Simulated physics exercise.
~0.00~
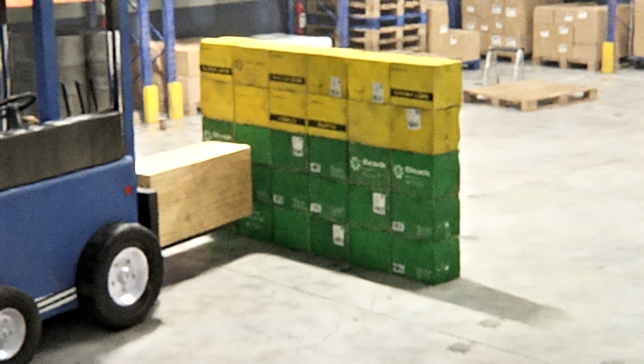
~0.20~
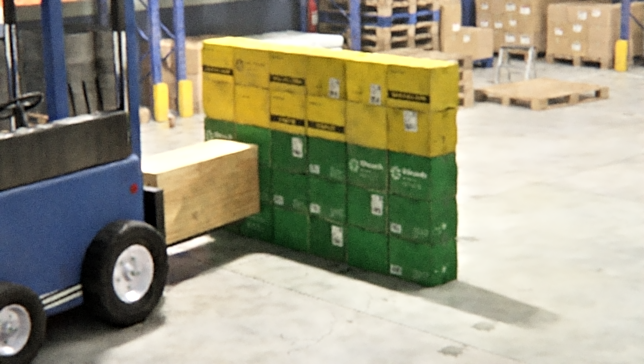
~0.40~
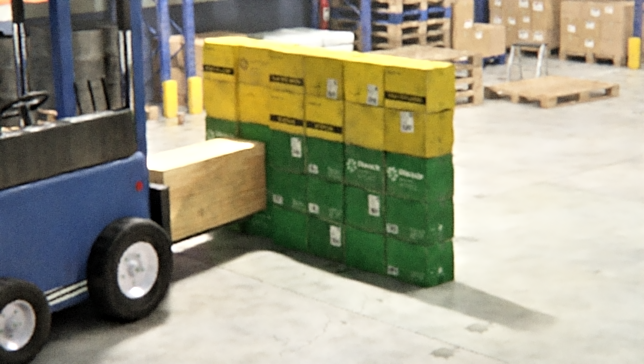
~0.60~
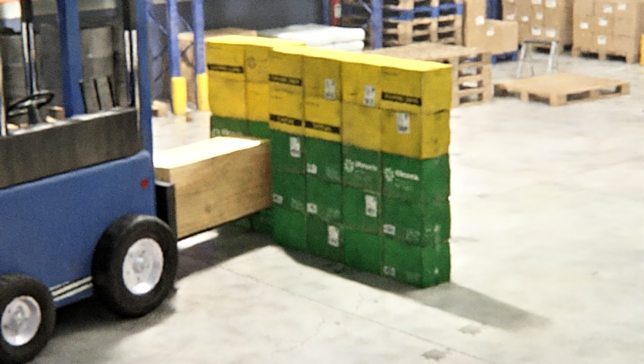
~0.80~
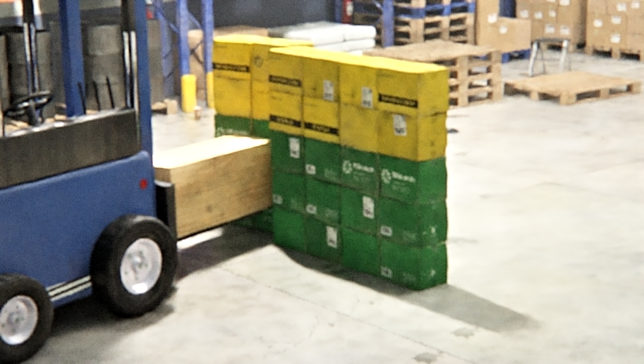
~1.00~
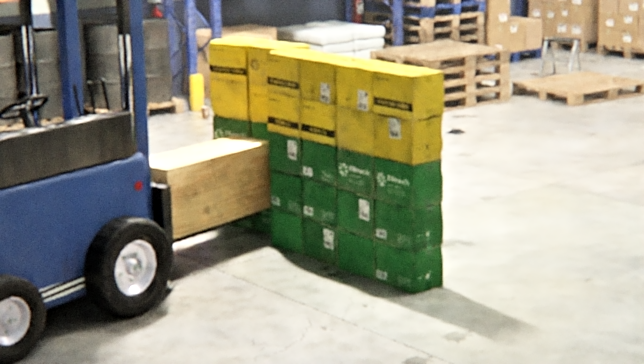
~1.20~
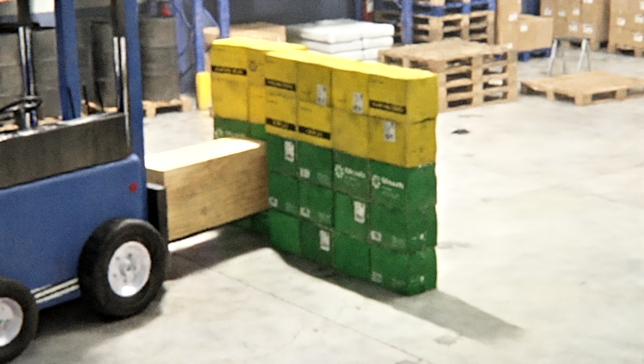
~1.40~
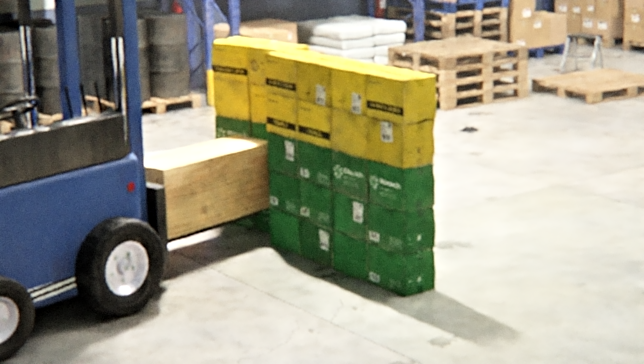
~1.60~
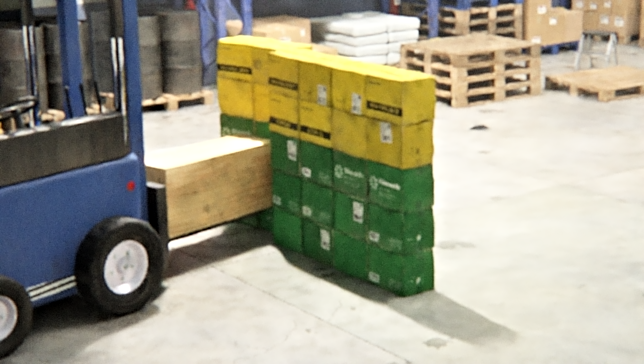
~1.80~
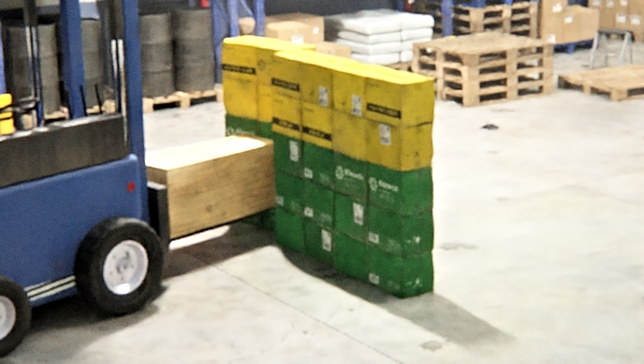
At the start, a blue lift truck on the left holds a long wooden case against a free-standing wall of taped cartons, yellow above green, on a warehouse floor. The truck edges right and the case presses into the left part of the wall. The cartons there shift back slightly, leaving the wall a little bent, with small steps along its top. Then the truck stops and the case stays against the cartons while the view drifts slowly sideways, revealing drums and pallets behind. At the end, the wall still stands, with no carton fallen and its right end in place.
